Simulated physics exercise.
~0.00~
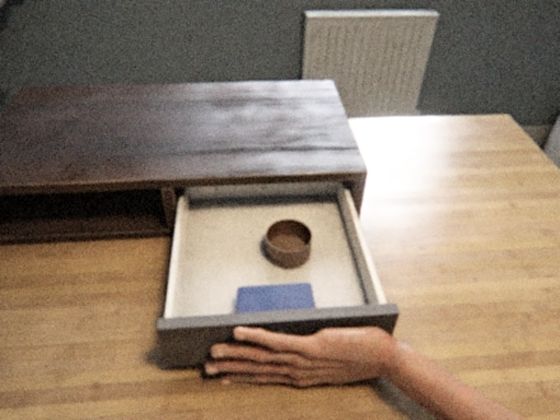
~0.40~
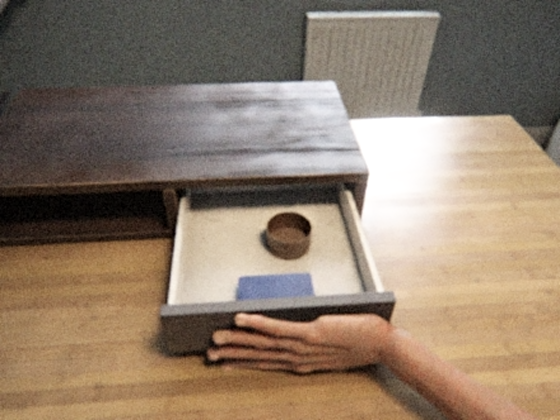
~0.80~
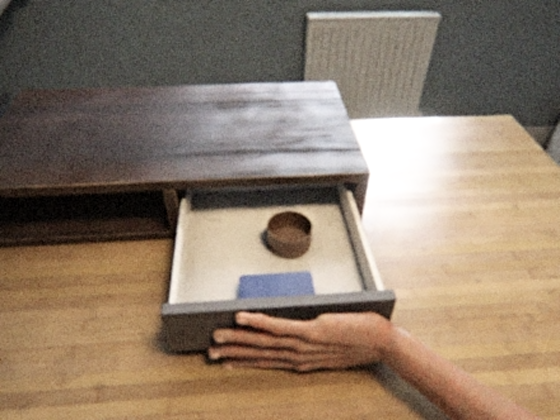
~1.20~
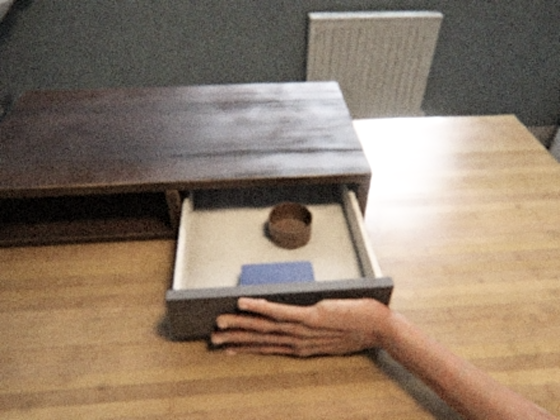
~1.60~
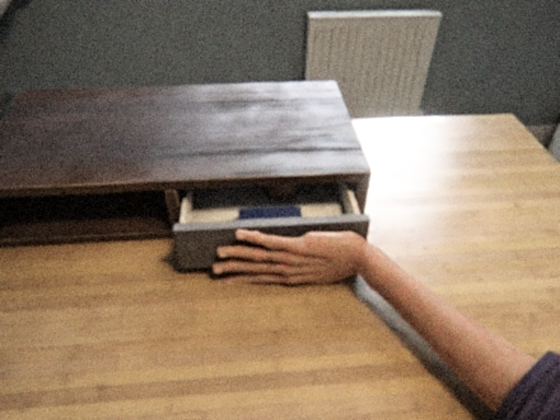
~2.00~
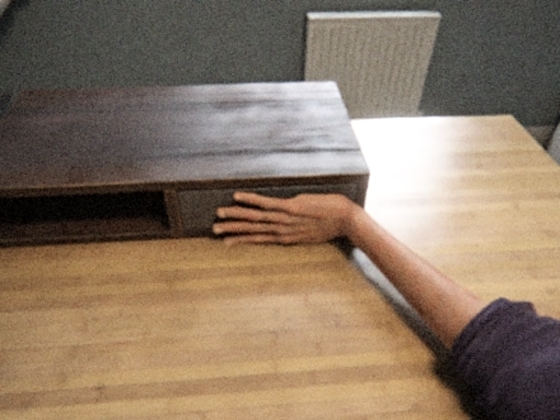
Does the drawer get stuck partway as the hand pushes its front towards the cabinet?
No, it does not get stuck. The drawer slides all the way in and shuts flush with the front of the chest.
On a wooden table, a hand pushing in a dark chest's drawer holding a brown cup and blue case until it shuts.
